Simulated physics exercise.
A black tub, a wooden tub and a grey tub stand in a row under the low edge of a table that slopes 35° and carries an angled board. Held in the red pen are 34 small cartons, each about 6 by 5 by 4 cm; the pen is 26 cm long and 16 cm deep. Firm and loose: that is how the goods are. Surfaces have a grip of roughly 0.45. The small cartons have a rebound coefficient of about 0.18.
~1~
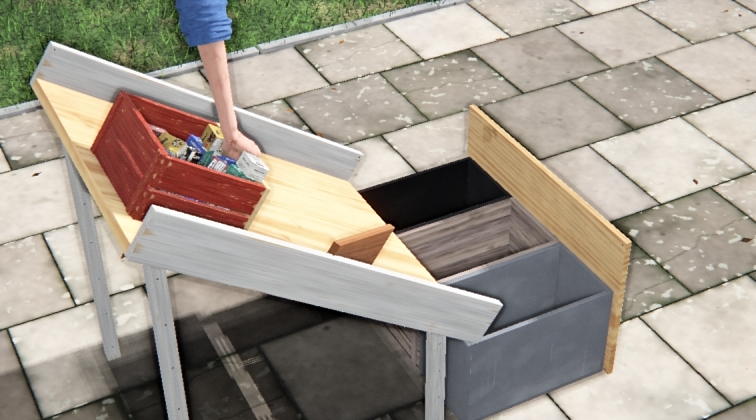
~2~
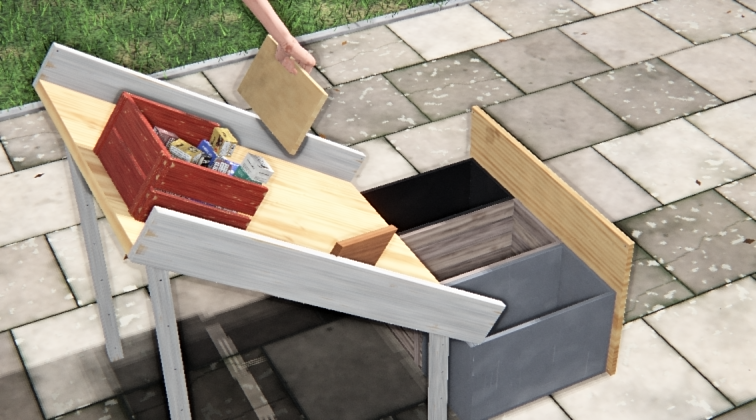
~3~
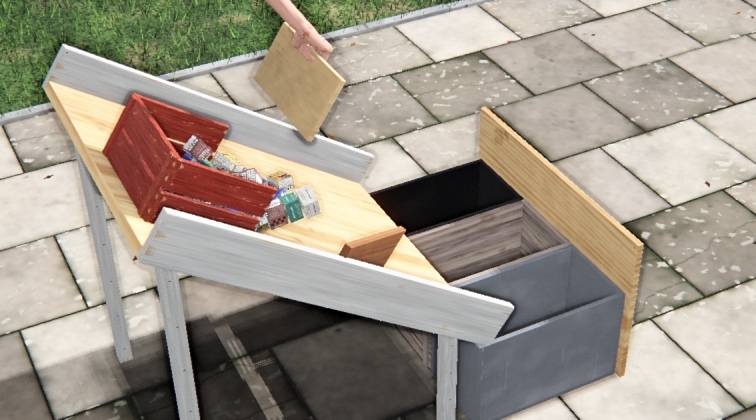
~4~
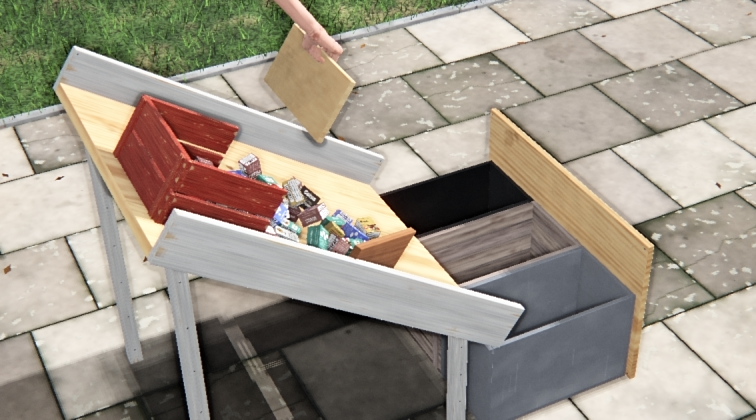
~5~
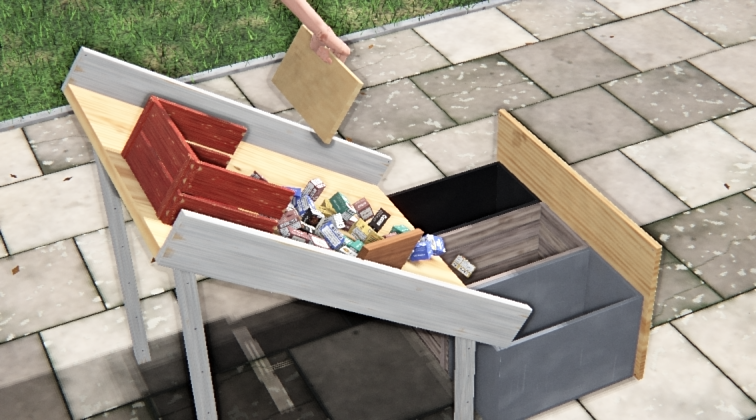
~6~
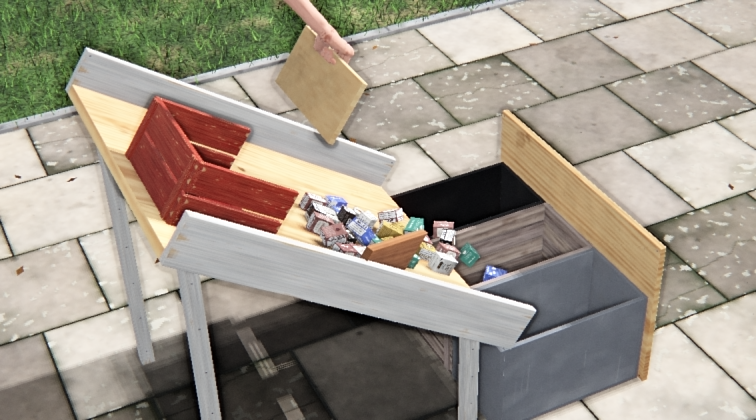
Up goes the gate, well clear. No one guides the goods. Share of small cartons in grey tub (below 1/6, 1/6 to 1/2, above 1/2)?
Below 1/6.
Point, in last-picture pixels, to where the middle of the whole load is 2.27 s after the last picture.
About (517, 302).
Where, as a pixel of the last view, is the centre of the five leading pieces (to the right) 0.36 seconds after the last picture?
The leading five average out near (547, 289).
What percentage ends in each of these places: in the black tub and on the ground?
Result: Near 5 % and near 5 %.
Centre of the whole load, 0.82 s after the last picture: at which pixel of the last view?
The centre sits near (517, 300).
Then, 0.36 s after the last picture, 1 in the black tub, 18 in the wooden tub, 9 on the slope and 6 in the air.
Then, 0.82 s after the last picture, 2 in the black tub, 30 in the wooden tub and 2 on the slope.
Then, 1.45 s after the last picture, 2 in the black tub, 30 in the wooden tub, 1 in the grey tub and 1 on the slope.
When it is over (2.27 s after the last picture), 2 in the black tub, 30 in the wooden tub, 1 in the grey tub and 1 on the ground. Asked share, 1 of 34, 3 per cent.
